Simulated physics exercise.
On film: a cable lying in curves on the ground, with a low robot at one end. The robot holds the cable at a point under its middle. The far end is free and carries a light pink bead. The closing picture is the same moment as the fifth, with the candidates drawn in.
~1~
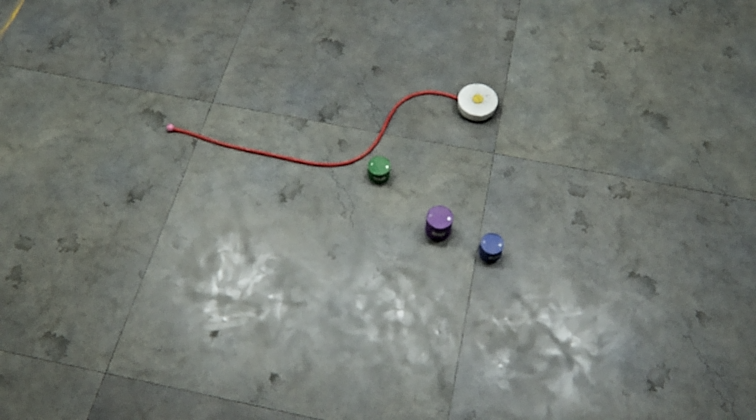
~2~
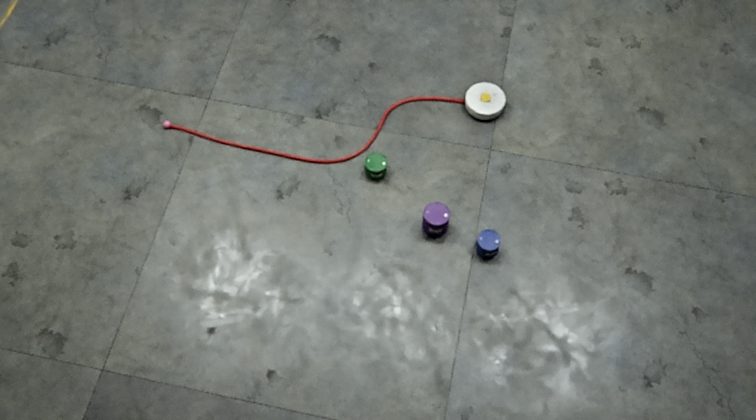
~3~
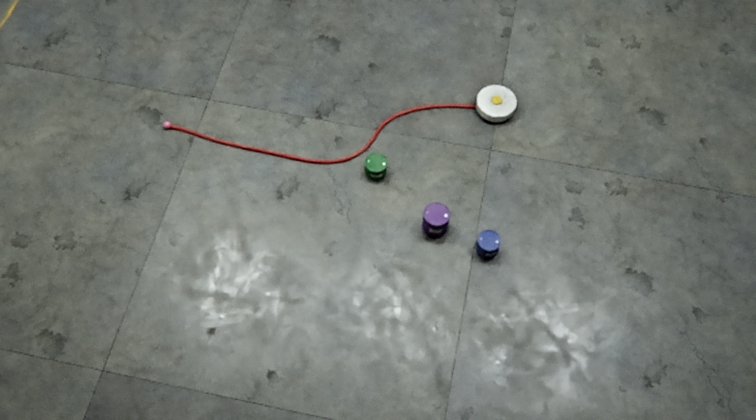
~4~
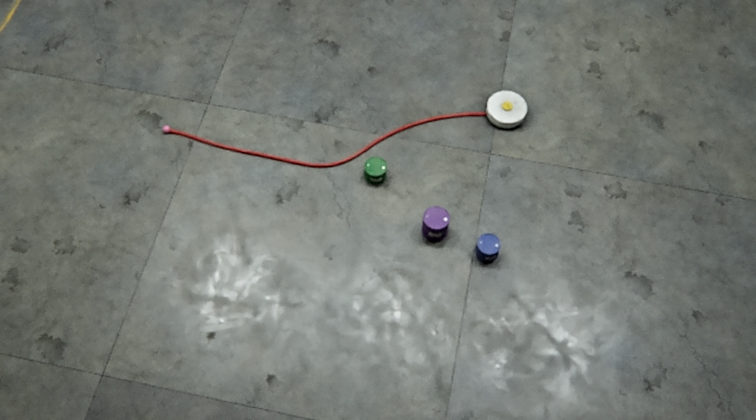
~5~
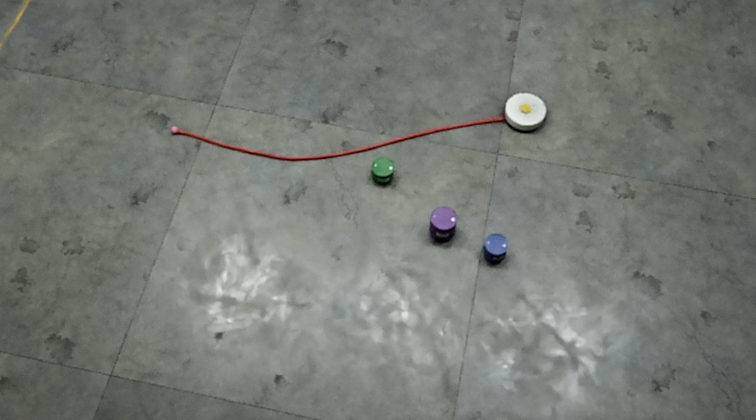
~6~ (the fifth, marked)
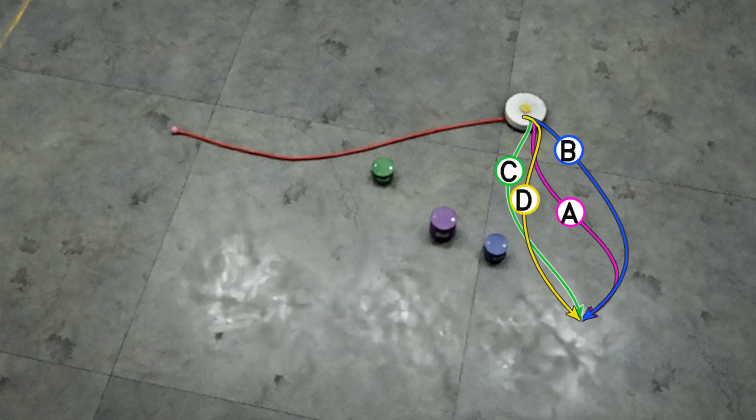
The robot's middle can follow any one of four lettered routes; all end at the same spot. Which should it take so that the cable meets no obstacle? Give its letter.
With B nothing is caught.
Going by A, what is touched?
It meets the green tub.
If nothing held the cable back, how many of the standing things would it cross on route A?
It sweeps one.
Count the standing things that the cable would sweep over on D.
In all, three.
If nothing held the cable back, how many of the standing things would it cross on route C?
It sweeps three.
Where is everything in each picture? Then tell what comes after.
In the first picture, free end (171, 128); purple keg (439, 223); green tub (379, 170).
In the second picture, robot (485, 102); free end (167, 124).
In the third picture, robot (496, 104); green tub (376, 167).
In the fourth picture, robot (506, 110); free end (167, 129).
In the fifth picture, robot (525, 113); free end (175, 130); blue pot (495, 249); purple keg (443, 224); green tub (383, 171).
On the marked copy, A from (524, 117) via (574, 216) to (584, 319); B from (524, 117) via (612, 208) to (582, 320); C from (524, 117) via (512, 210) to (581, 319); D from (524, 117) via (524, 208) to (579, 320).
Following B. Soon after the start, robot (594, 176), middle of the cable (407, 145), free end (228, 141).
Later, robot (627, 264), middle of the cable (457, 170), free end (280, 142).
In the end, robot (582, 318), middle of the cable (462, 177), free end (287, 142); nothing has been touched.
As for the rest, A meets the green tub; C meets the purple keg, green tub and blue pot; D meets the purple keg, green tub and blue pot.
